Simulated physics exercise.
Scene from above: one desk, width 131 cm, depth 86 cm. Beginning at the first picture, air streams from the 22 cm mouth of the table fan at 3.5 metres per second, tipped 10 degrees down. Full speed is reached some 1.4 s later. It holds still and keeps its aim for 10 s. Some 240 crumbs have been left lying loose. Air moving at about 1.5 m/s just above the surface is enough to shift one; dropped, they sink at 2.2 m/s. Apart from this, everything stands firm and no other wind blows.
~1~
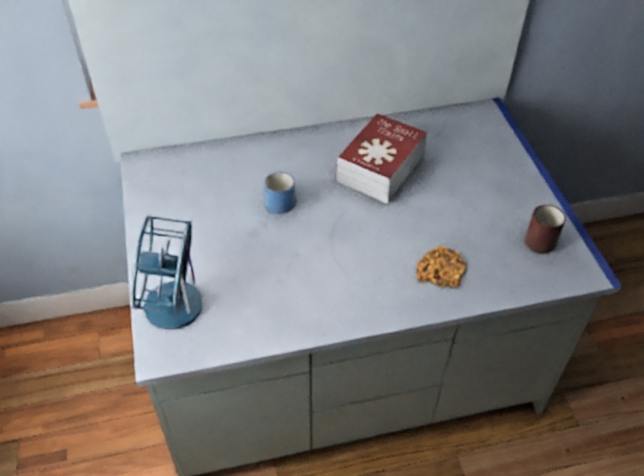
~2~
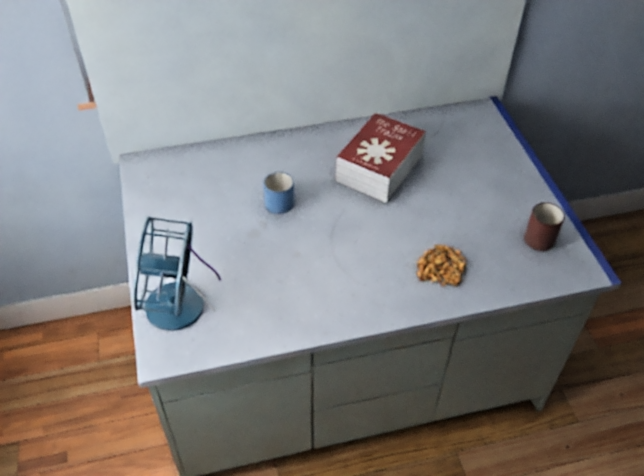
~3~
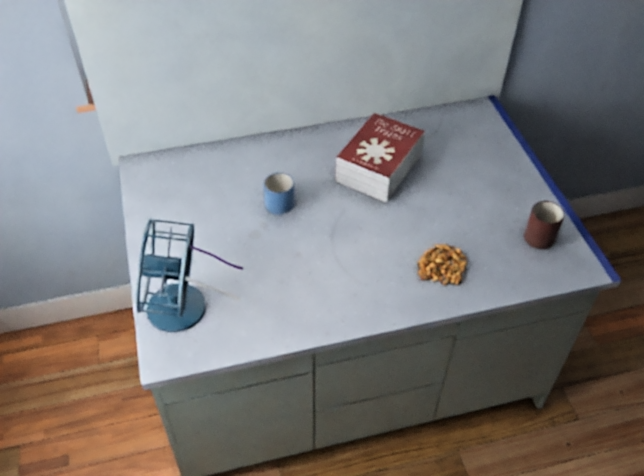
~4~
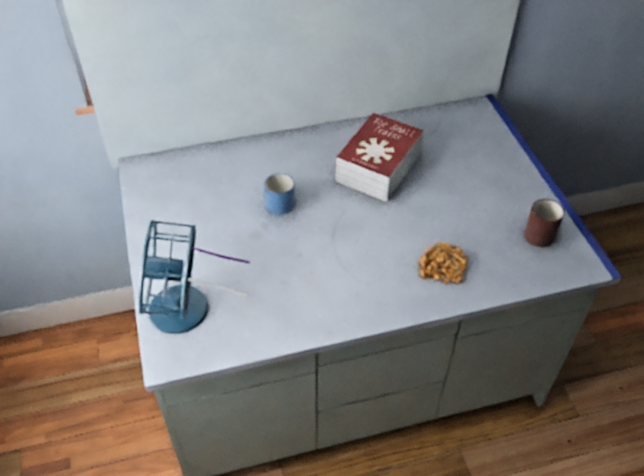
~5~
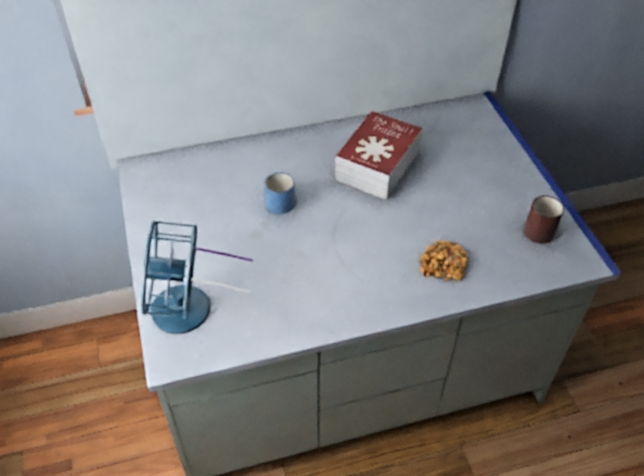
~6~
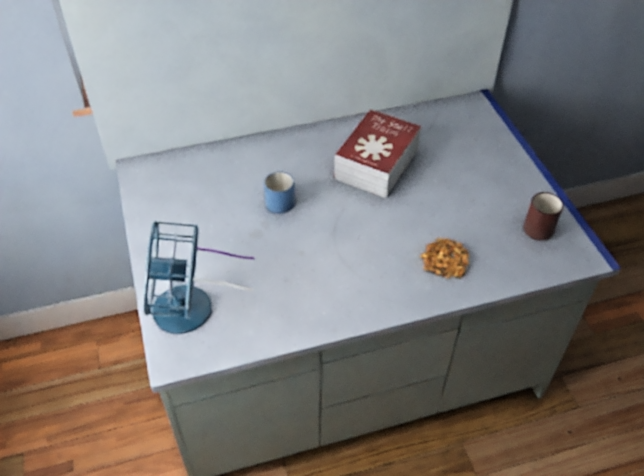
Purple strand streaming right from a blue table fan, then a pale strand showing below, with crumbs barely changing on a desk.
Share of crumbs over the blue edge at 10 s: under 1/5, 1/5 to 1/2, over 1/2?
Over 1/2.
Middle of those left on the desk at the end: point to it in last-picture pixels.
It lands close to (526, 224) in the last picture.
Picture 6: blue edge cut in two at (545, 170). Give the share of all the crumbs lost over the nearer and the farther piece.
80 % nearer, 0 % farther.
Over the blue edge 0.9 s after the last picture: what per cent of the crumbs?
About 60 per cent.
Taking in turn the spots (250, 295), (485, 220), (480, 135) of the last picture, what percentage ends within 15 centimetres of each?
First spot near 0 %, second near 15 %, third near 0 %.
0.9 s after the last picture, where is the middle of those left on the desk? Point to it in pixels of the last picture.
Around pixel (525, 225).
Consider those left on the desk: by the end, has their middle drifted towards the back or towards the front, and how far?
Shifted backward by about 5 cm.
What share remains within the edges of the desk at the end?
About 20 % of them are still there at the end.
Then, 0.9 s after the last picture, 33 % are on the move or not yet settled, 64 % are over the blue edge; the middle of those still in play is near (525, 225).
Then, 2.1 s after the last picture, 19 % are on the move or not yet settled, 70 % are over the blue edge; the middle of those still in play is near (525, 224).
Then, 4.4 s after the last picture, 12 % are on the move or not yet settled, 75 % are over the blue edge; the middle of those still in play is near (533, 235).
Then, 8.9 s after the last picture, at the end, 78 % are over the blue edge; the middle of those still in play is near (526, 224).
